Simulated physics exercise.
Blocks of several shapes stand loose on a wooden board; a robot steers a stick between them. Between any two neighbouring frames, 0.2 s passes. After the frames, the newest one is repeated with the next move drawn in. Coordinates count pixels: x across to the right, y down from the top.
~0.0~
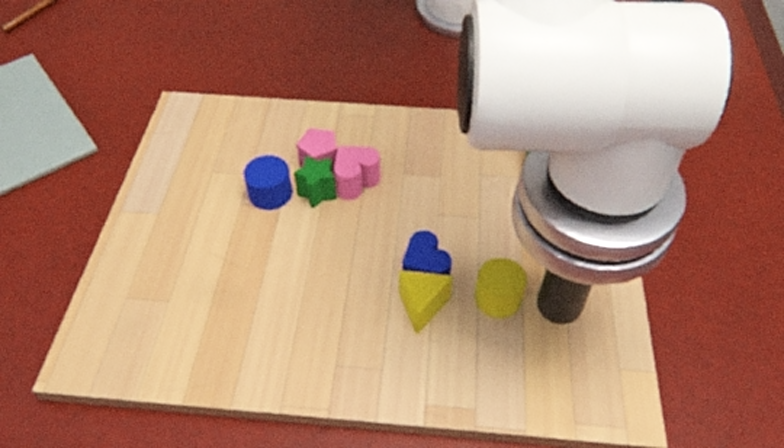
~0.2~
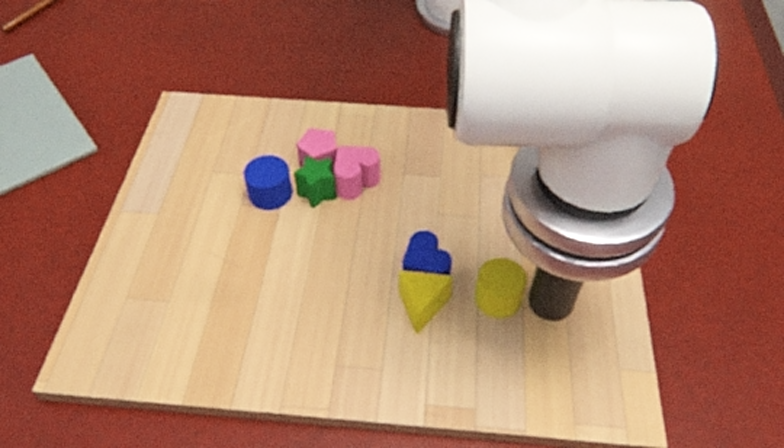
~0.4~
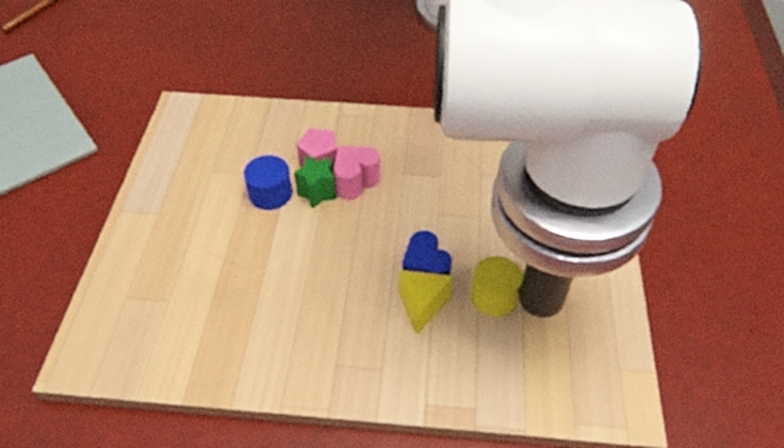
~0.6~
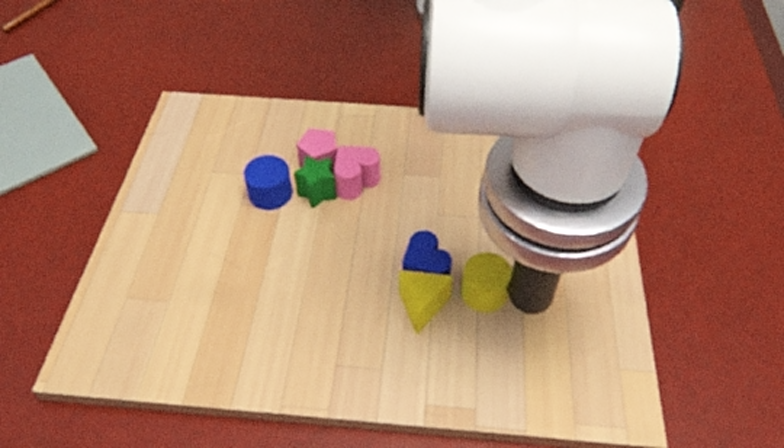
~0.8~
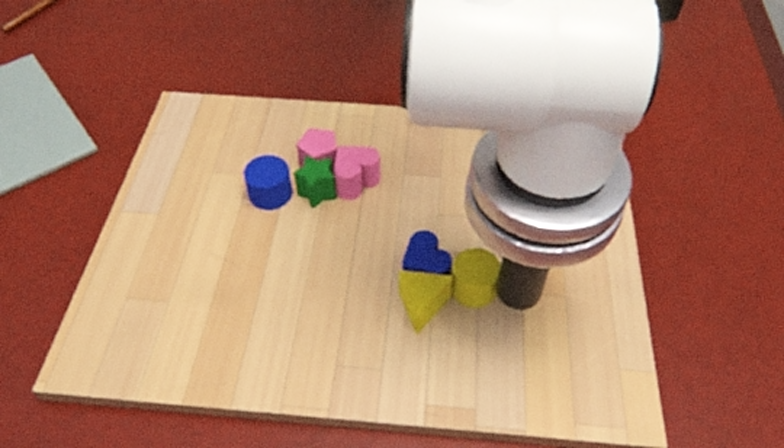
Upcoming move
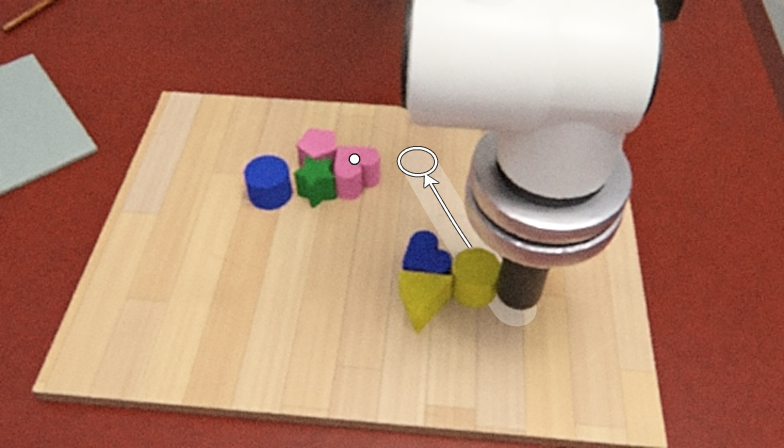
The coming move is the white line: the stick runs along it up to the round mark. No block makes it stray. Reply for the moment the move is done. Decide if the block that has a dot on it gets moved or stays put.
Same place.
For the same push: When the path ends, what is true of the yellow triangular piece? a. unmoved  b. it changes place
The correct letter is a.
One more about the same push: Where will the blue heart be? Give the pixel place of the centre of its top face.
At pixel (395, 249).
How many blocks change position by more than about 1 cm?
I'd put the number at two.
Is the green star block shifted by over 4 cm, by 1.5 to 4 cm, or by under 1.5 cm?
Below 1.5 cm.
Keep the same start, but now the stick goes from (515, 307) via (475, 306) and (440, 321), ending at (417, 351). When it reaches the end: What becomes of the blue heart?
It will end up elsewhere.
Drawn move, from (515, 307) over (459, 230) to (418, 161); the dot is on the pink heart.
On the path given first. One third of the way, stick (477, 238); blue heart (396, 249), turned 20° clockwise; yellow circle (436, 243).
Two thirds of the way, stick (445, 189); blue heart (395, 249), turned 15° clockwise; yellow circle (435, 242).
At the end, stick (418, 145); green star block still; pink heart still; yellow triangular piece still; blue heart (395, 249), turned 15° clockwise; yellow circle (435, 242).
